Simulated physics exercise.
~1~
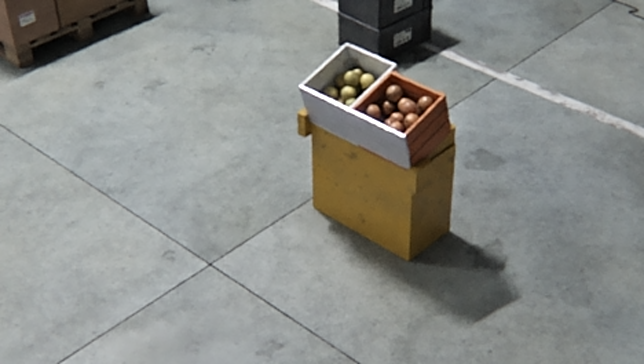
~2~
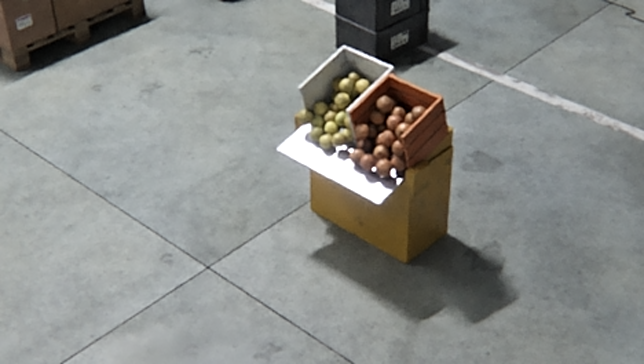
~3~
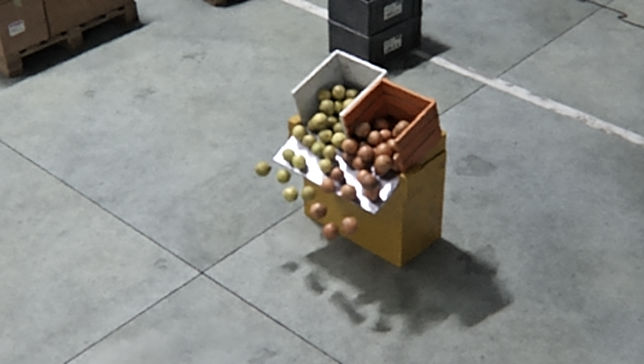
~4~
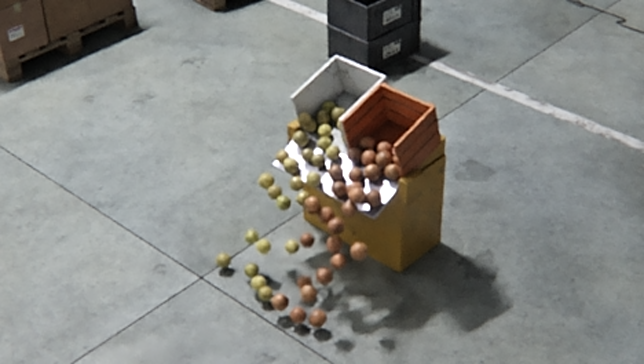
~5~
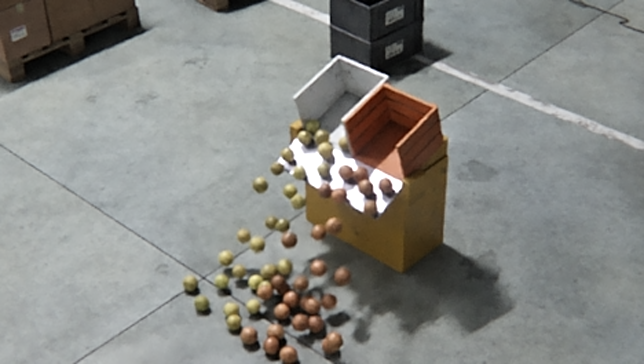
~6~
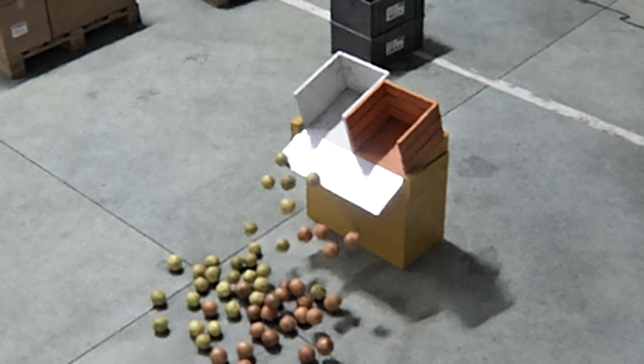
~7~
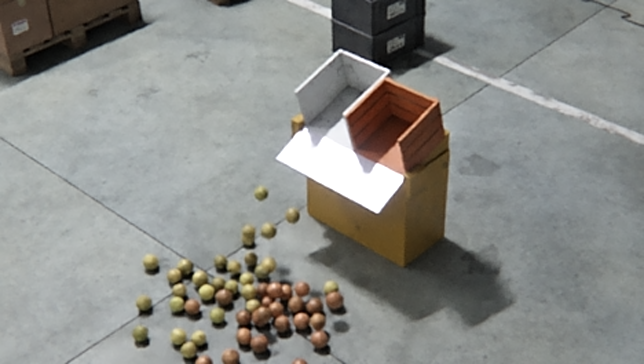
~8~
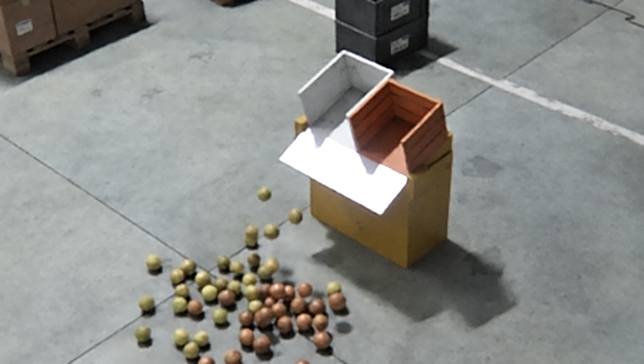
Yellow apples and brown onions spilling over a lowered white flap from two tilted bins, scattering on the floor, leaving both bins empty.
